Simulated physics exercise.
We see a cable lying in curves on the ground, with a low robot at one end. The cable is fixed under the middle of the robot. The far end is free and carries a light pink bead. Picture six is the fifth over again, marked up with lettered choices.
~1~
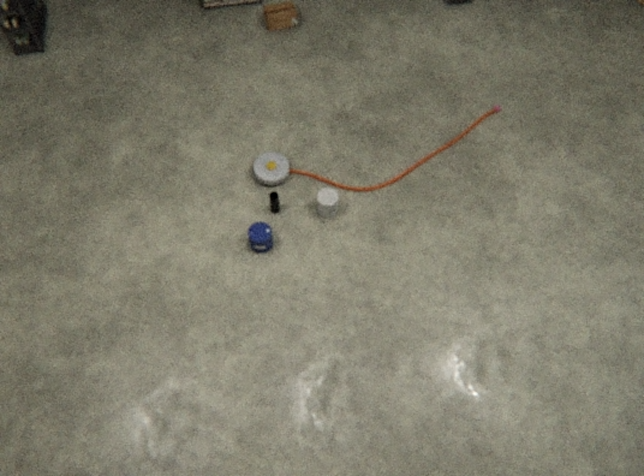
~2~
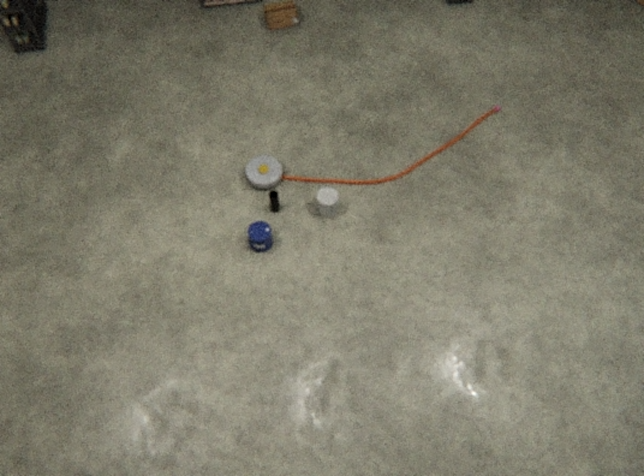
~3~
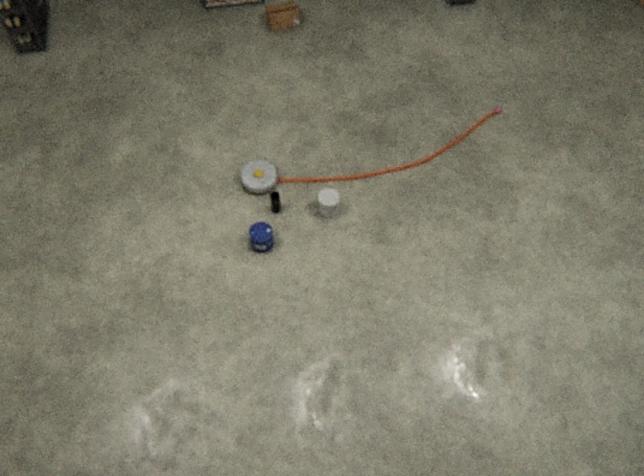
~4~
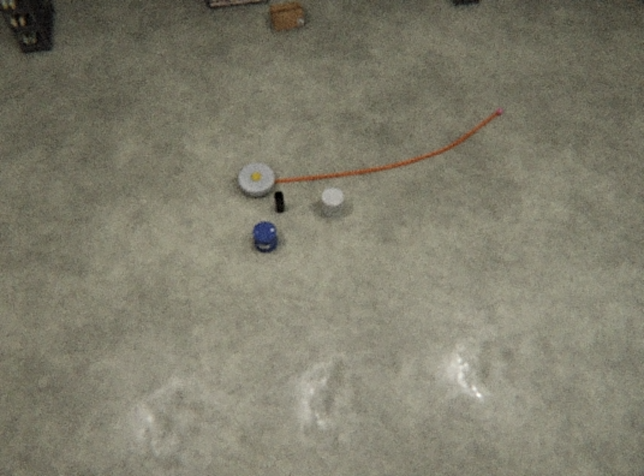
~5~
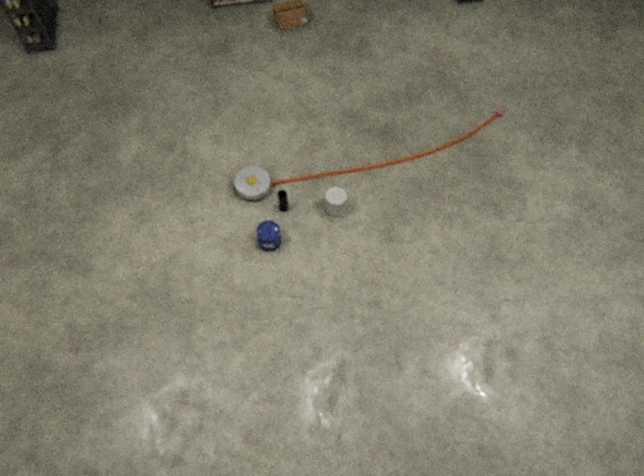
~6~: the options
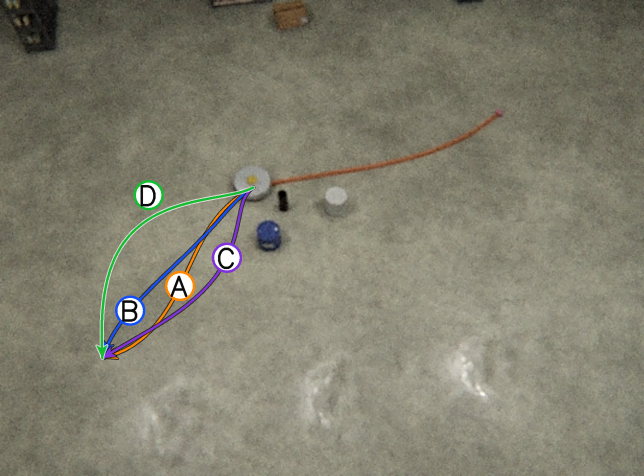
Small round robot creeping left and slightly down on a grey floor, drawing its orange cable straighter near three still objects.
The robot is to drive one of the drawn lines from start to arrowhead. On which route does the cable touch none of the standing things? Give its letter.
The robot should drive D.
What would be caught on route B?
The black post.
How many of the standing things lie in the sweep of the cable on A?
In all, two.
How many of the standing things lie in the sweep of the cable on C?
It sweeps three.
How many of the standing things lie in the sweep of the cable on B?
One.
On the marked copy, A from (253, 187) via (188, 269) to (104, 358); B from (253, 187) via (179, 261) to (103, 355); C from (253, 187) via (209, 284) to (102, 358); D from (253, 187) via (132, 233) to (102, 358).
Taking D. A third of the way, robot (159, 209), middle of the cable (302, 177), free end (429, 143).
Two thirds of the way, robot (104, 283), middle of the cable (236, 204), free end (364, 160).
When it is over, robot (100, 356), middle of the cable (208, 238), free end (328, 171); nothing has been touched.
As for the rest, A meets the black post and blue keg; B meets the black post; C meets the black post, white keg and blue keg.
